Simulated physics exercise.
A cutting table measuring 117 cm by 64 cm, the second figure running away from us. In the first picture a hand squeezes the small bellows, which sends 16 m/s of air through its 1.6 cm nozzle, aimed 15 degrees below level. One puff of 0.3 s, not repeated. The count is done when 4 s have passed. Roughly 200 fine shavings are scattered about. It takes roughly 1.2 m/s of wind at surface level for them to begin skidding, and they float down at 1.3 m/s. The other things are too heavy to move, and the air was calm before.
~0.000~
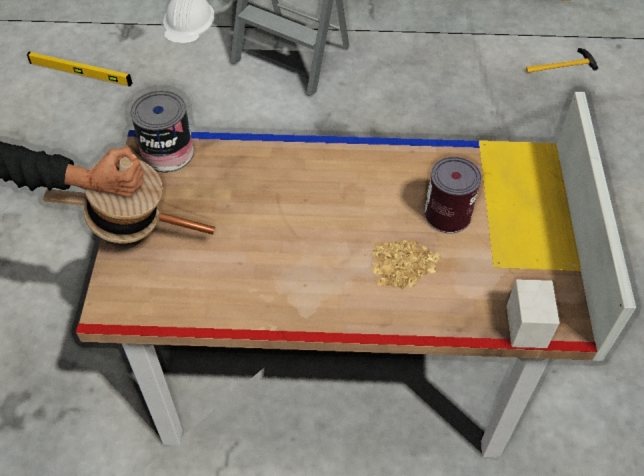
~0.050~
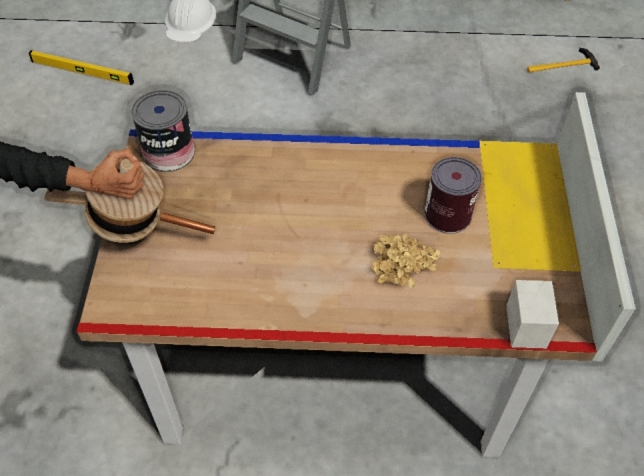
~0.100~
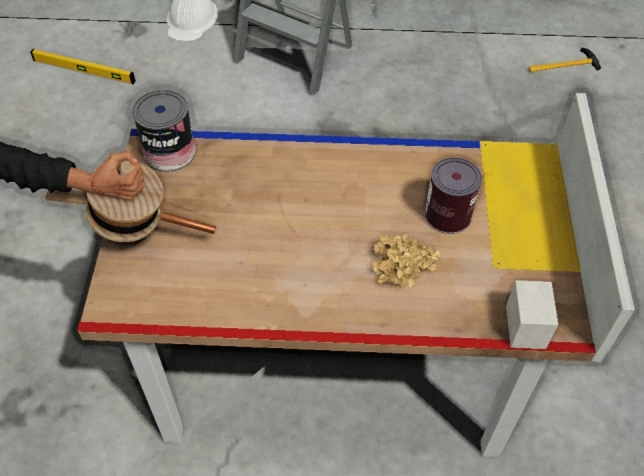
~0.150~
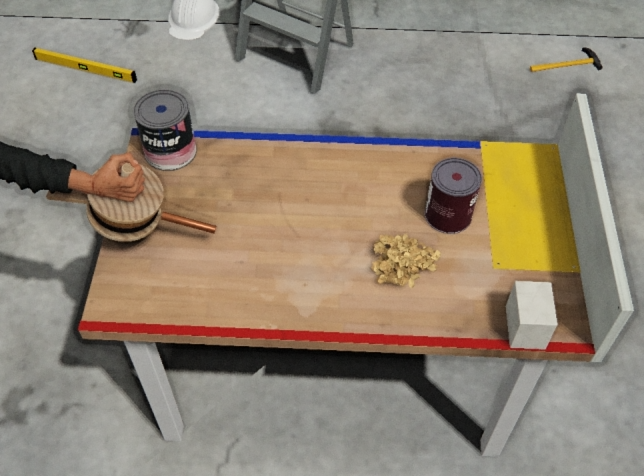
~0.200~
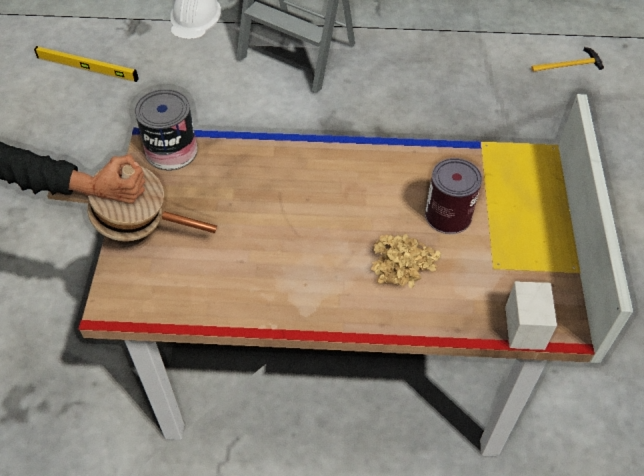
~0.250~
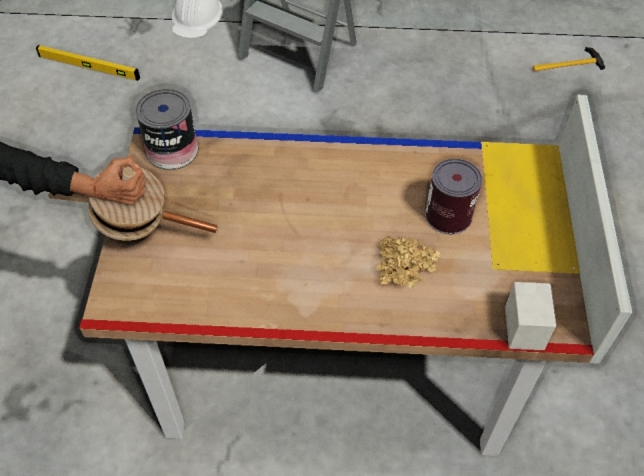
On a workshop table, a hand presses down on small bellows at the left while a pile of fine shavings barely stirs.
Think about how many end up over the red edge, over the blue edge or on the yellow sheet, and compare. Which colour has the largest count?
I would say yellow.
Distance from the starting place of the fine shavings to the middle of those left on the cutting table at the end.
About 40 centimetres.
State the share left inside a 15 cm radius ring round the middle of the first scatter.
Near 0 %.
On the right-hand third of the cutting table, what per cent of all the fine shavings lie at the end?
Around 100 per cent.
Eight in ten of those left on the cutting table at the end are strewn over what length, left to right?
20 centimetres or so.
After 0.8 s, 40 % are on the yellow sheet, 0 % over the blue edge and 2 % over the red edge; the middle of those left on the top is near (557, 282); 55 % are gone or lie where they will stay.
After 1.3 s, 40 % are on the yellow sheet, 0 % over the blue edge and 2 % over the red edge; the middle of those left on the top is near (563, 280); 100 % are gone or lie where they will stay.
After 2.2 s, 40 % are on the yellow sheet, 0 % over the blue edge and 2 % over the red edge; the middle of those left on the top is near (563, 280); 100 % are gone or lie where they will stay.
After 4.0 s, at the end, 40 % are on the yellow sheet, 0 % over the blue edge and 2 % over the red edge; the middle of those left on the top is near (563, 280).
